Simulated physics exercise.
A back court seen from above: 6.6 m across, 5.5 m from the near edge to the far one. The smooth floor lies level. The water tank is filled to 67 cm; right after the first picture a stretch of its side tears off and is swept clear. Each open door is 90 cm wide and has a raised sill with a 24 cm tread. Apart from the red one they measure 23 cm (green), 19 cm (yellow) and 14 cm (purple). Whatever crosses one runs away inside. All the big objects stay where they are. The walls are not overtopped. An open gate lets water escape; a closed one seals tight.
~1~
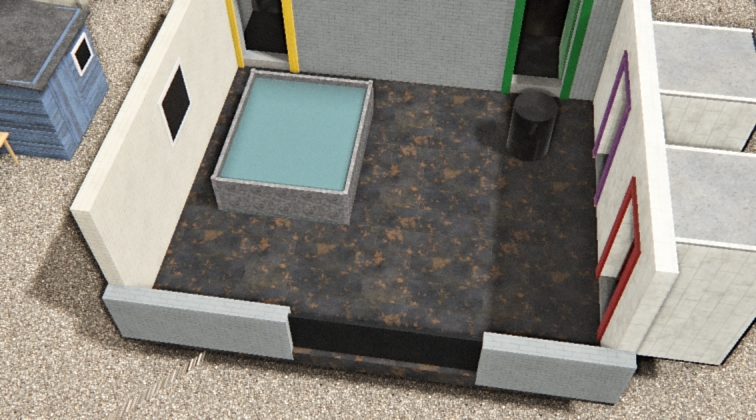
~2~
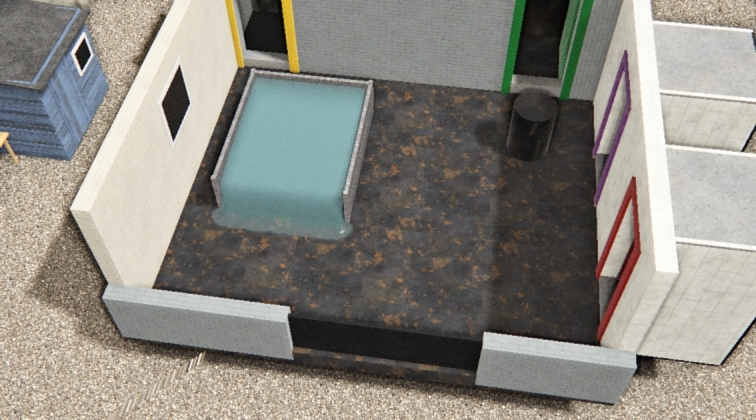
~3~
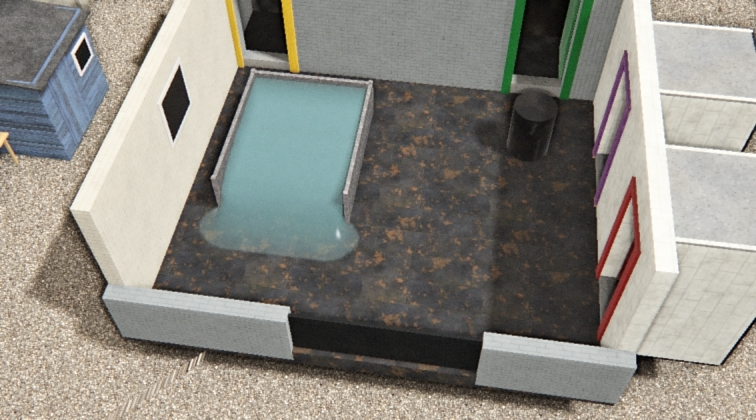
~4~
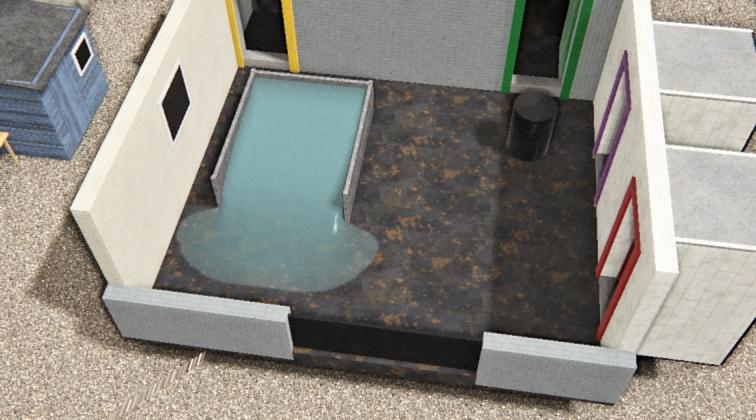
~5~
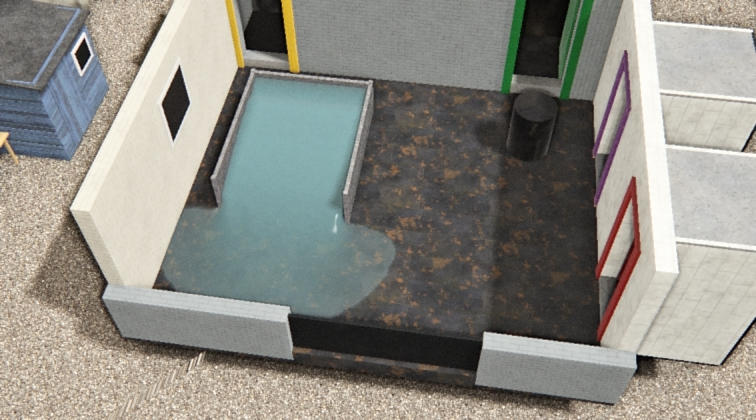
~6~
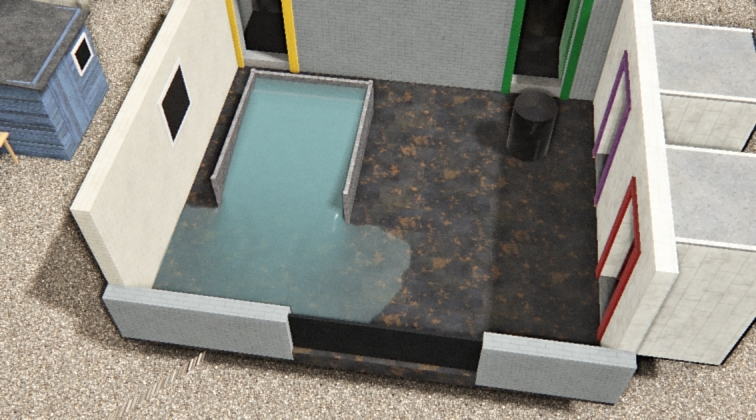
Pale blue water pouring from the open front of a rectangular tank and spreading across the dark floor of a walled court.
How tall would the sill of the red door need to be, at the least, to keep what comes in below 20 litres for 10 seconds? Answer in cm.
Close to 19 cm is just enough.
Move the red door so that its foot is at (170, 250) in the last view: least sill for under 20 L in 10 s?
About 27 cm.
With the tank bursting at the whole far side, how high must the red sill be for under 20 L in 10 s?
Some 9.5 cm.
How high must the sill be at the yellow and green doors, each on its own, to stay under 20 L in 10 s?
About 23 cm at yellow and 11.5 cm at green.
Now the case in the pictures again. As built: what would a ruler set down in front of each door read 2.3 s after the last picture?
Depths in cm: Green 0, yellow 0, red 21, purple 0.
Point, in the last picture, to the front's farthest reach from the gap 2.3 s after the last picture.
Around (594, 376).
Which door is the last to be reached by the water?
The green one.
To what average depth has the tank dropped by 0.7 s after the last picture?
Some 38 cm.
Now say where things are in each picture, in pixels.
The first frame shows the water tank at (297, 132) is whole and still, 67 cm deep; the red door at (616, 266) is dry.
In the second frame, the front is at (221, 221), 0.3 m from the gap at (283, 204); 0.5 m2 of floor is wet, 67 cm left at the back.
In the third frame, the gap is at (283, 206), the front 0.7 m out at (217, 242); the back of the water tank holds 67 cm.
In the fourth frame, the front is at (218, 276), 1.3 m from the gap at (283, 207); 3.2 m2 of floor is wet, 67 cm left at the back.
In the fifth frame, the gap is at (283, 208), the front 1.9 m out at a hidden place; the back of the water tank holds 66 cm.
In the sixth frame, the front is at a hidden place, 2.1 m from the gap at (283, 208); 6.6 m2 of floor is wet, 59 cm left at the back; 3.2 m in a straight line remain to the red door at (616, 266).
Then, 0.7 s after the last picture water covers 25 % of the floor, deepest (48 cm) near (142, 316); it has not reached the red door.
Then, 2.3 s after the last picture water covers 45 % of the floor, deepest (36 cm) near (142, 316); 21 cm at the red door, 4 litres in over its 10 cm sill.
Then, 9.3 s after the last picture water covers 100 % of the floor, deepest (14 cm) near (335, 106); 8 cm at the red door, 172 litres in over its 10 cm sill.
At the red door as built, the water peaked near 24 cm, 3.3 s after the last picture.
With a sill of 16 cm, 52 litres would have come in within the 10 s; with 21.5 cm, 7 litres. So under 20 litres takes about 19 cm.
